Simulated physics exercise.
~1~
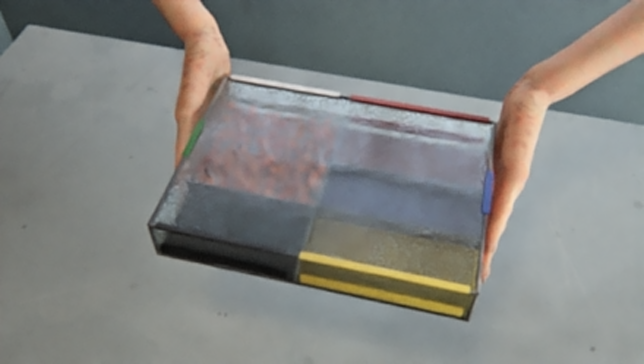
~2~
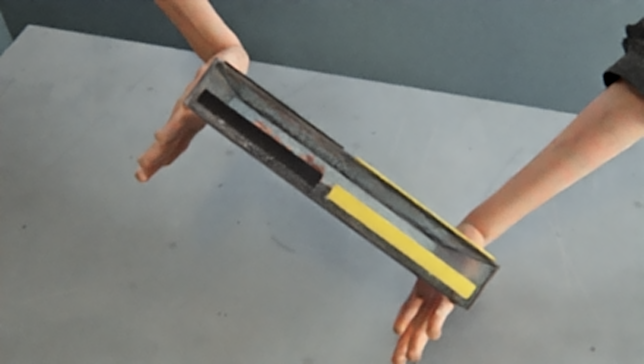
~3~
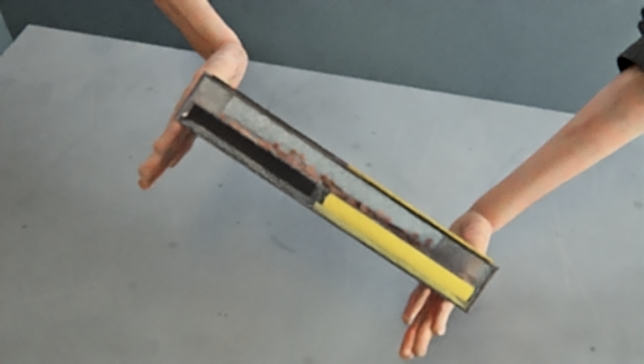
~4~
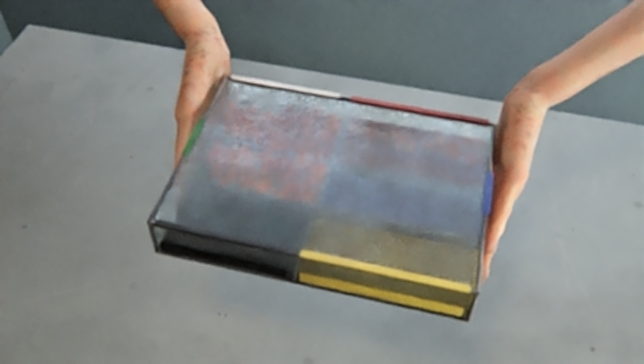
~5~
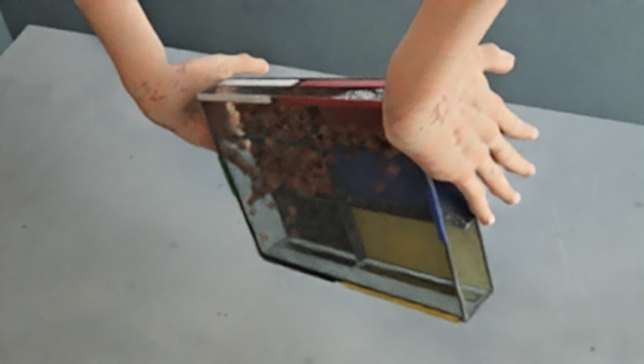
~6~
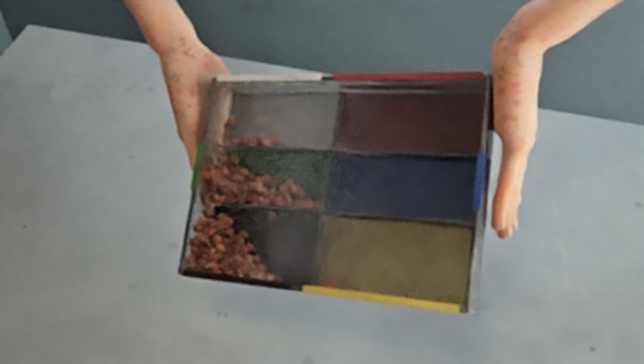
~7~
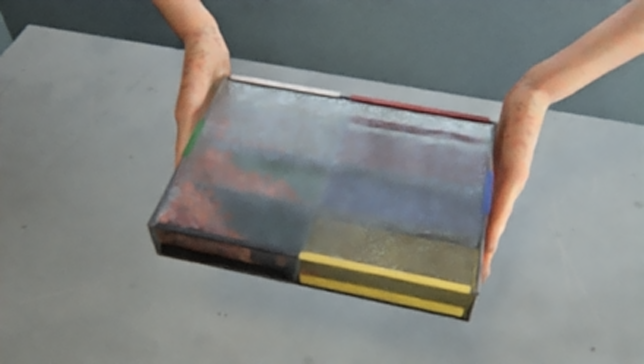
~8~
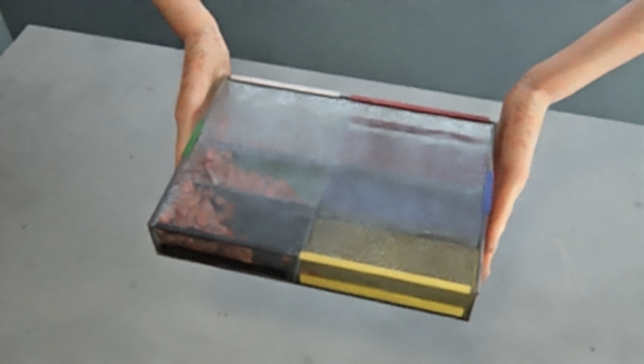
We see two hands tip a clear-lidded, color-marked box of reddish-brown pellets steeply one way, level it, tip it steeply the opposite way, and level it again, ending with the pellets resting on the left, mostly in the black section and partly in the green.
